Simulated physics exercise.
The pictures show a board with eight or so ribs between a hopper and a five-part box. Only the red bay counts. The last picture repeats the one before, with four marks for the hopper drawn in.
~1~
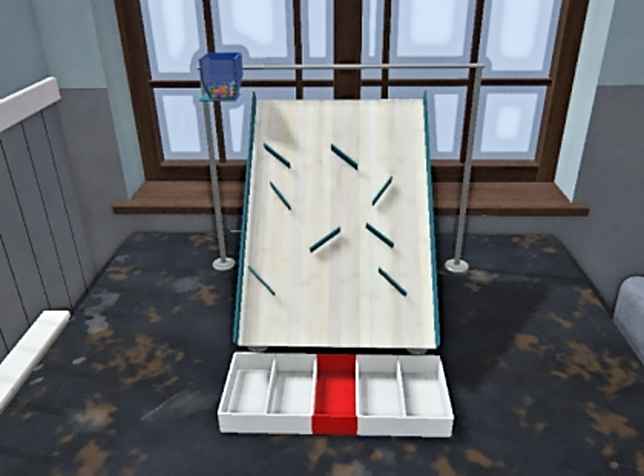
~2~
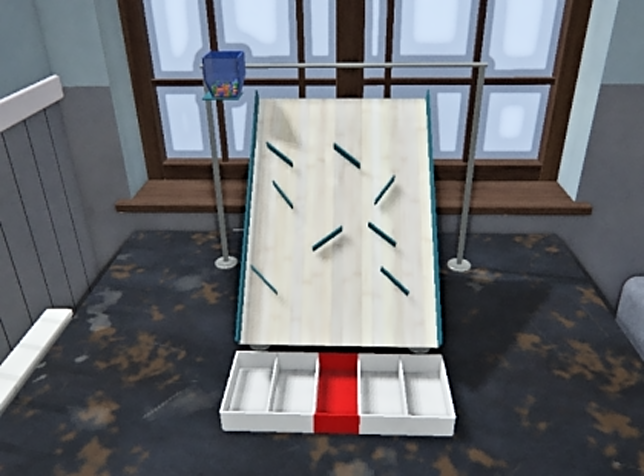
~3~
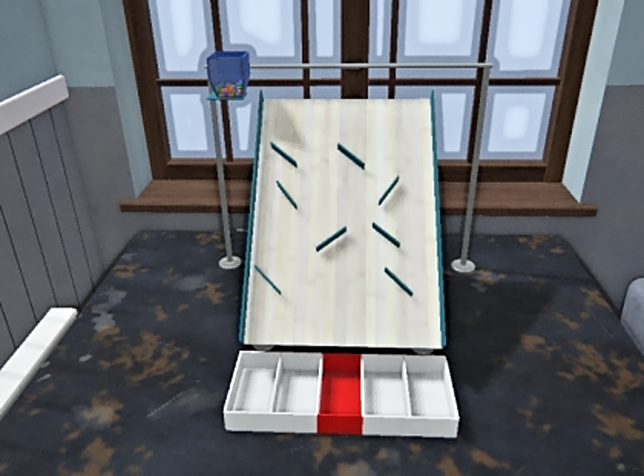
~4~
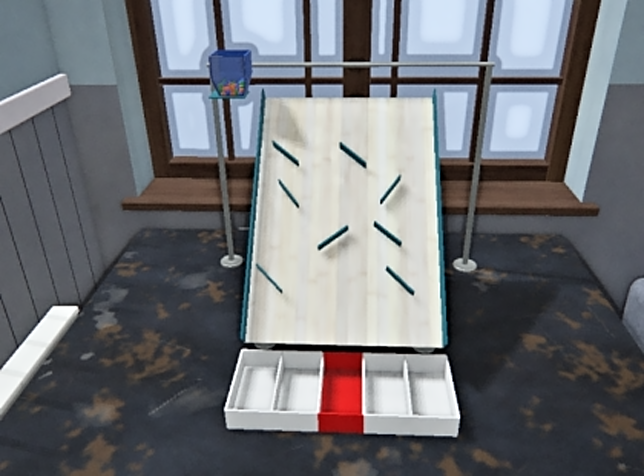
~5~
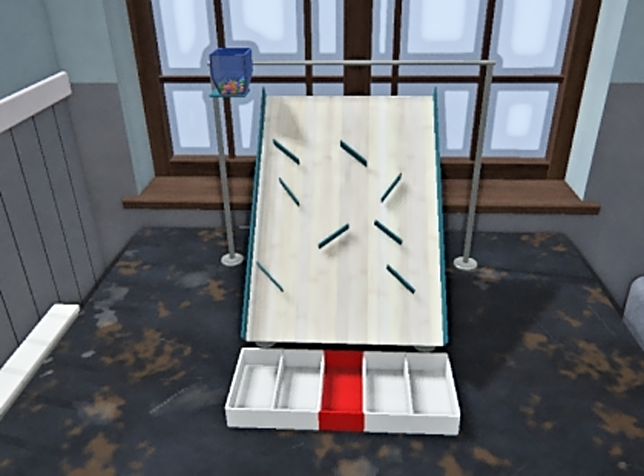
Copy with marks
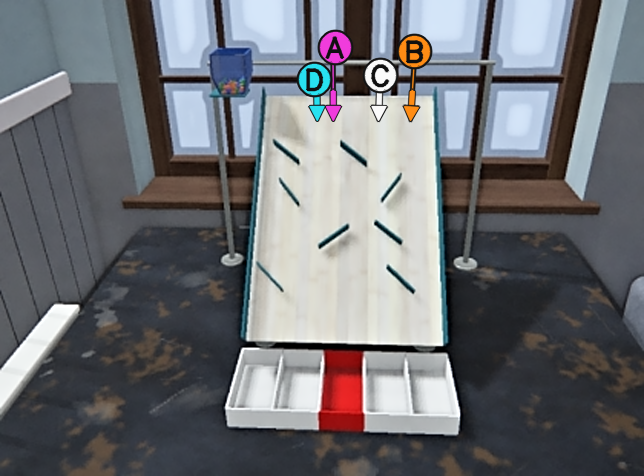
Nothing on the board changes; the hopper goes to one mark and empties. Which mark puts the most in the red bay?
C works best here.
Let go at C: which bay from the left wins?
It is the third one.
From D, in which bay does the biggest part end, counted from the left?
The second.
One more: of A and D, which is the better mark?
Mark A.
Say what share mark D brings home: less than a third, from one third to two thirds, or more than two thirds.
It is less than a third.
On the marked copy, mark A meets the board at (333, 115); mark B meets the board at (410, 115); mark C meets the board at (378, 115); mark D meets the board at (317, 115).
With A, close to a quarter in the red bay, close to two thirds in other bays.
With B, a small share in the red bay, the bulk in other bays, a small share outside the box.
With C, close to two thirds in the red bay, close to a quarter in other bays, only a few held on the board, a small share outside the box.
With D, a small share in the red bay, the bulk in other bays, a small share held on the board.
